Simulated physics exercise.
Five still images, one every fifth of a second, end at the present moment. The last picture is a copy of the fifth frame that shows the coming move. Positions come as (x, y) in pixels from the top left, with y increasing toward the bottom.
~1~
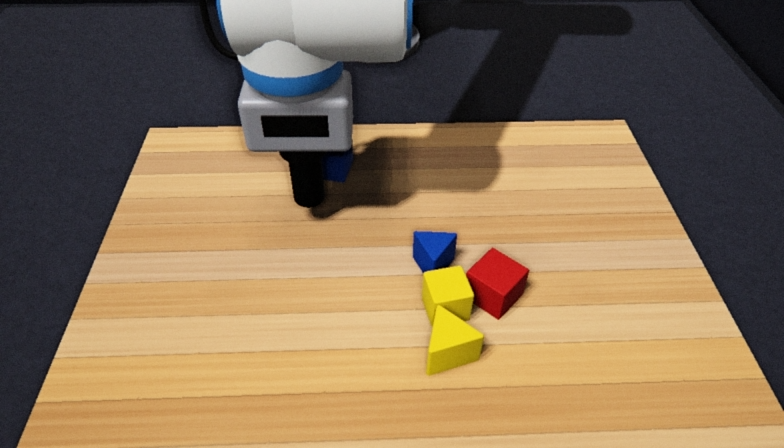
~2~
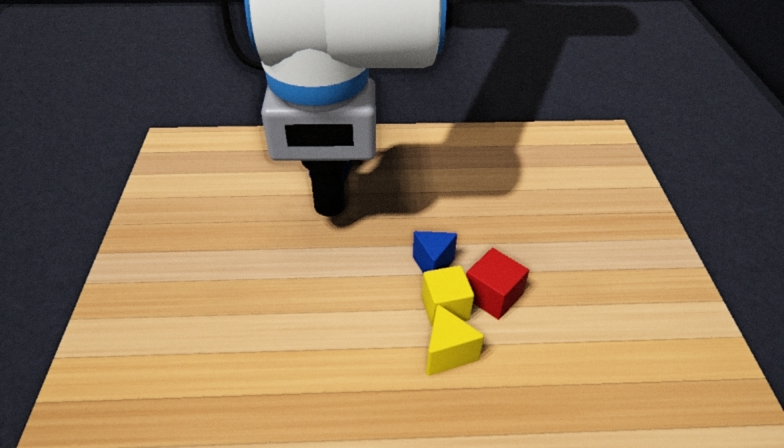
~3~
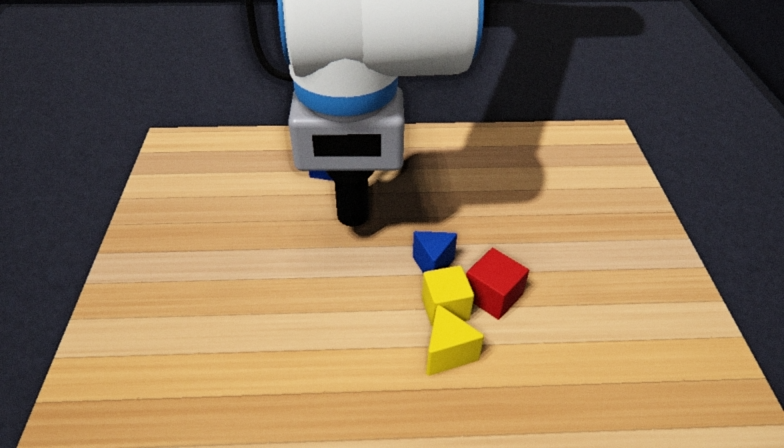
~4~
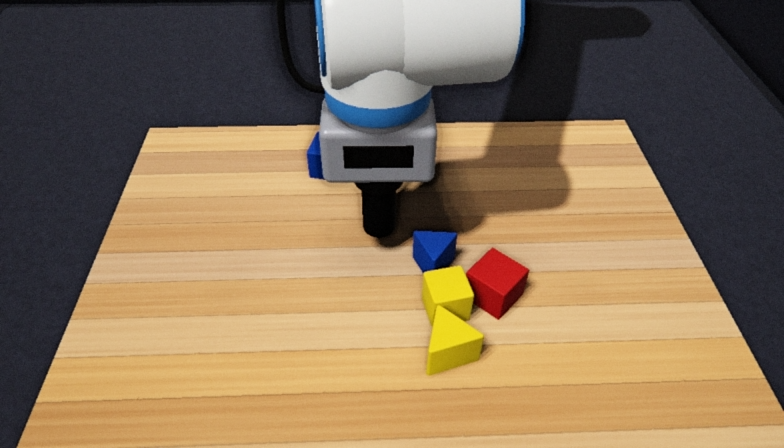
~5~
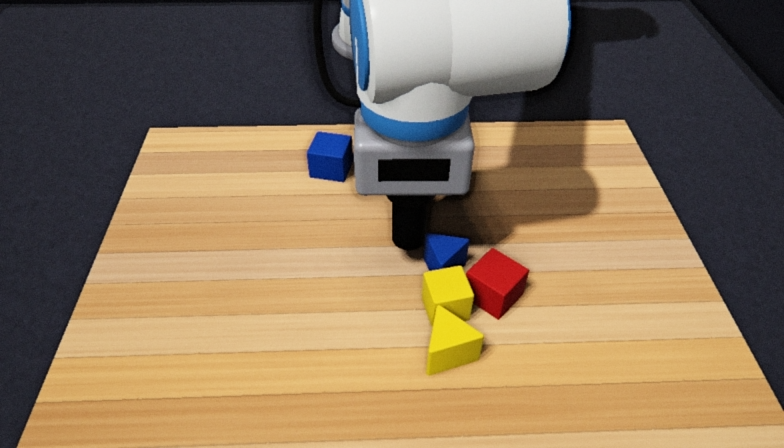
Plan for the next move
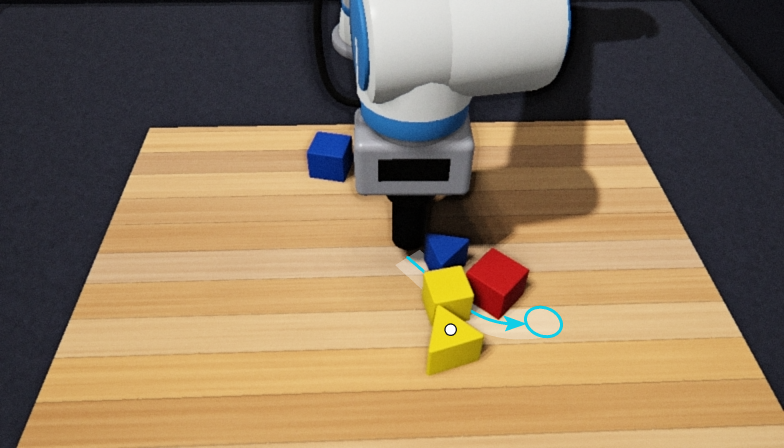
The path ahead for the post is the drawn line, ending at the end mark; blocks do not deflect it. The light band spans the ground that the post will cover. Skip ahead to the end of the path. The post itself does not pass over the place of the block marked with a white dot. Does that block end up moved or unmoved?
It moves.
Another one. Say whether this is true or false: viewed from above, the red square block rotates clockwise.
The claim does not hold.
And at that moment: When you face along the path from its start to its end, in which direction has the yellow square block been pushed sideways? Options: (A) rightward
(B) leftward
A.
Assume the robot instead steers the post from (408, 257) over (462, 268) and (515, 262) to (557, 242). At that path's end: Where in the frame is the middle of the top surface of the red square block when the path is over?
Somewhere near (527, 283).
The drawn path runs from (408, 257) over (443, 289) and (487, 319) to (543, 322); the dot is on the yellow three-sided block.
What follows on the original path. One third of the way, post at (446, 271); blue three-sided block at (473, 251); yellow square block at (454, 295), turned 15° clockwise; yellow three-sided block at (453, 336).
Two thirds of the way, post at (492, 301); blue three-sided block at (478, 251); yellow square block at (460, 316), turned 45° clockwise; yellow three-sided block at (451, 350); red square block at (529, 275), turned 50° anticlockwise.
At the end, post at (549, 304); blue three-sided block at (478, 251); yellow square block at (460, 316), turned 45° clockwise; yellow three-sided block at (451, 350); red square block at (556, 266), turned 115° anticlockwise.
